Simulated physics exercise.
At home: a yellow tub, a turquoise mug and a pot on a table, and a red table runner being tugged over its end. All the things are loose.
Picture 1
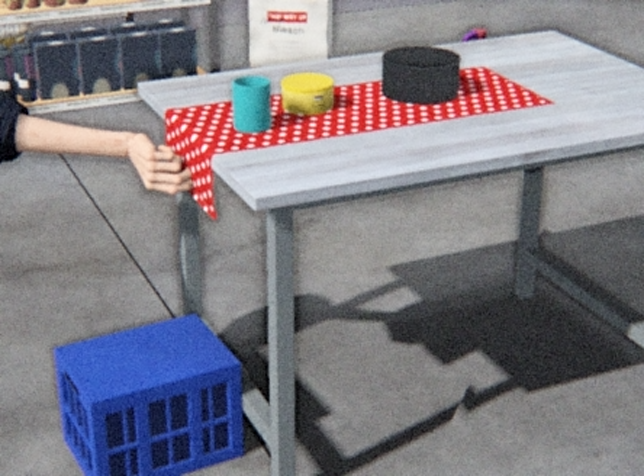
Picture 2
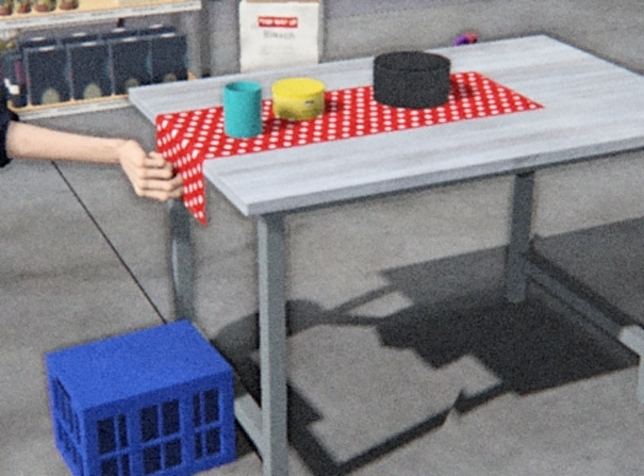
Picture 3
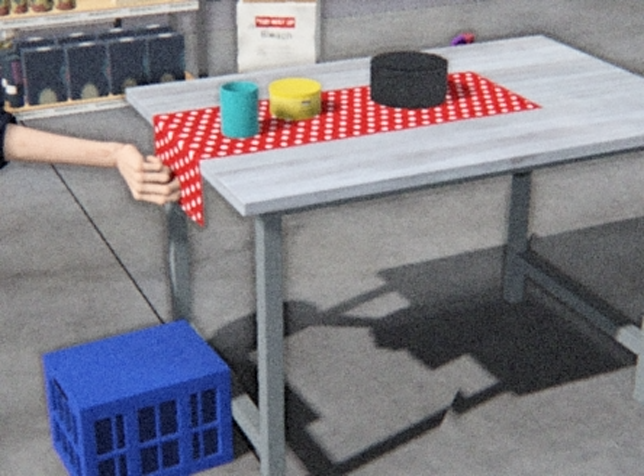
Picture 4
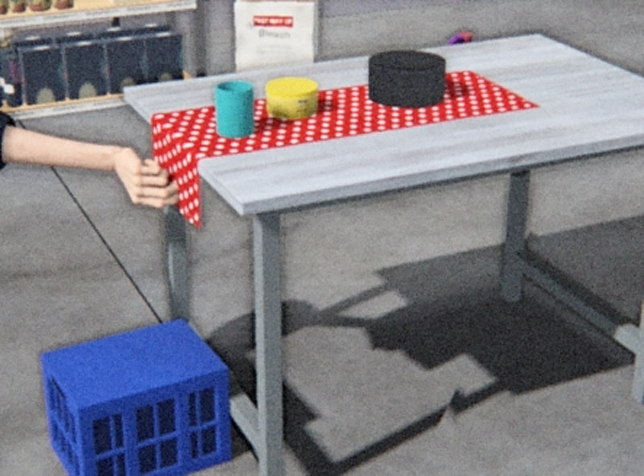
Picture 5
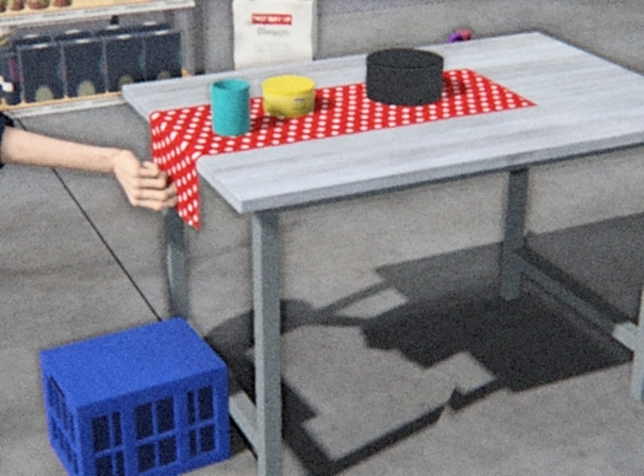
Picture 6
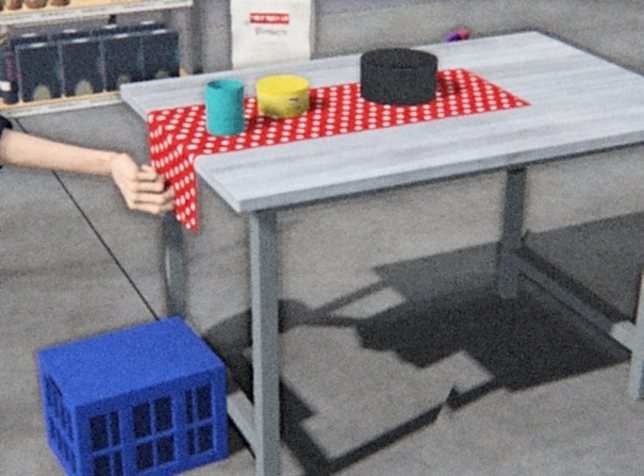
A hand at the left slowly tugged a red polka-dot runner a little way over the table's end, and the turquoise mug, yellow tub and dark pot shifted slightly left along with it.
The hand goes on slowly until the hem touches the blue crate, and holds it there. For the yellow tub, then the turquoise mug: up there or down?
The yellow tub is carried off the end, the turquoise mug falls off.
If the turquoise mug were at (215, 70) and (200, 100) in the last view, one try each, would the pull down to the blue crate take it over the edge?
At the first it keeps clear of the edge; at the second it comes down.
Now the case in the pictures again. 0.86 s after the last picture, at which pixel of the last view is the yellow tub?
Around (223, 105).
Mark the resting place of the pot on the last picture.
Around (260, 97).
Then, 0.86 s later than the last view, hem going down; tub carried along near (224, 105); mug over the edge.
Then, 1.70 s later than the last view, hem going down; tub over the edge; mug down below near (60, 340).
Finally, hem on the crate; tub down below near (112, 311); mug down below near (60, 340). The yellow tub falls off and the turquoise mug goes over the edge.
